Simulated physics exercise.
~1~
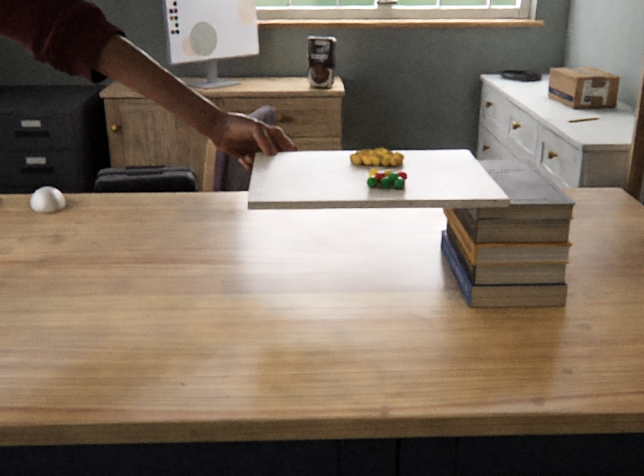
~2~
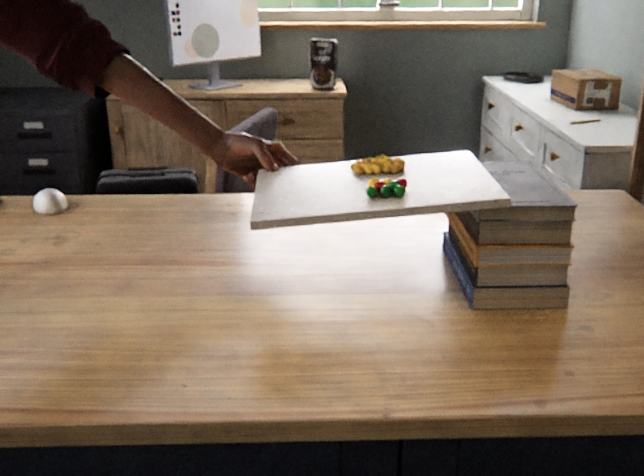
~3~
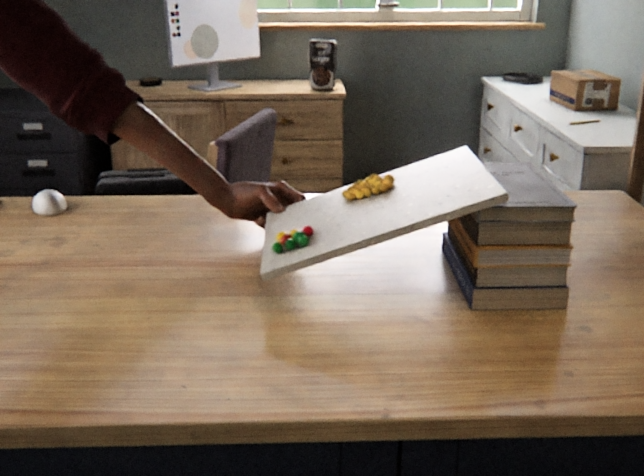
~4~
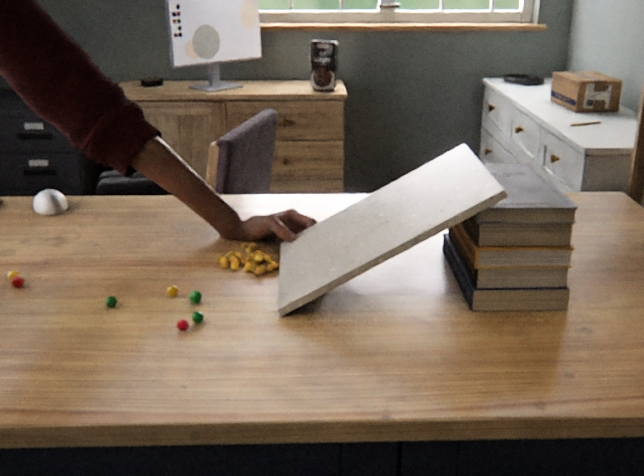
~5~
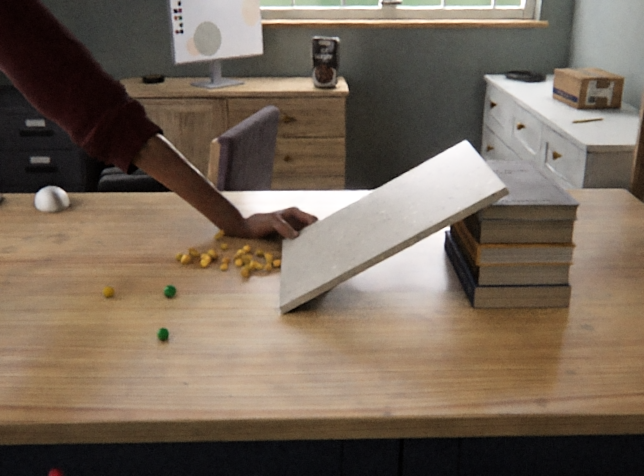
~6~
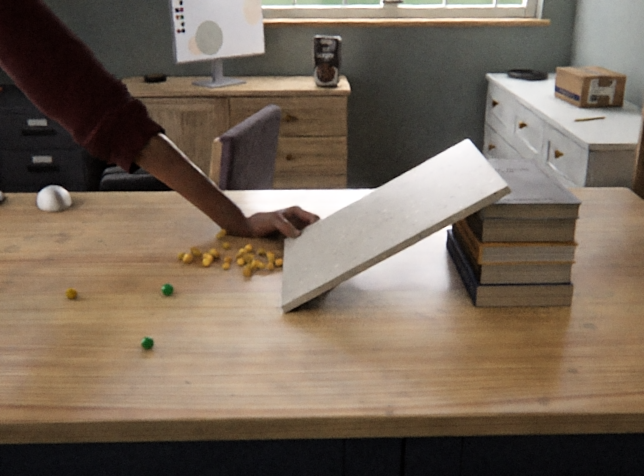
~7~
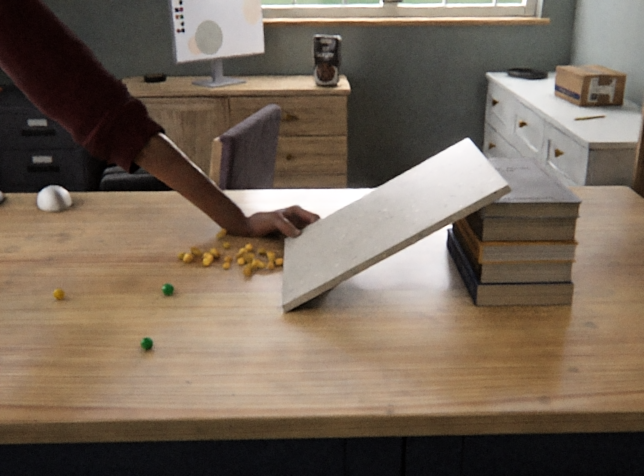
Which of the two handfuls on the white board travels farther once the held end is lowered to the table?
The nearer handful, with the red and green balls, outruns the other. Its balls roll well off to the left, while most of the yellow pieces stop close to the foot of the board.
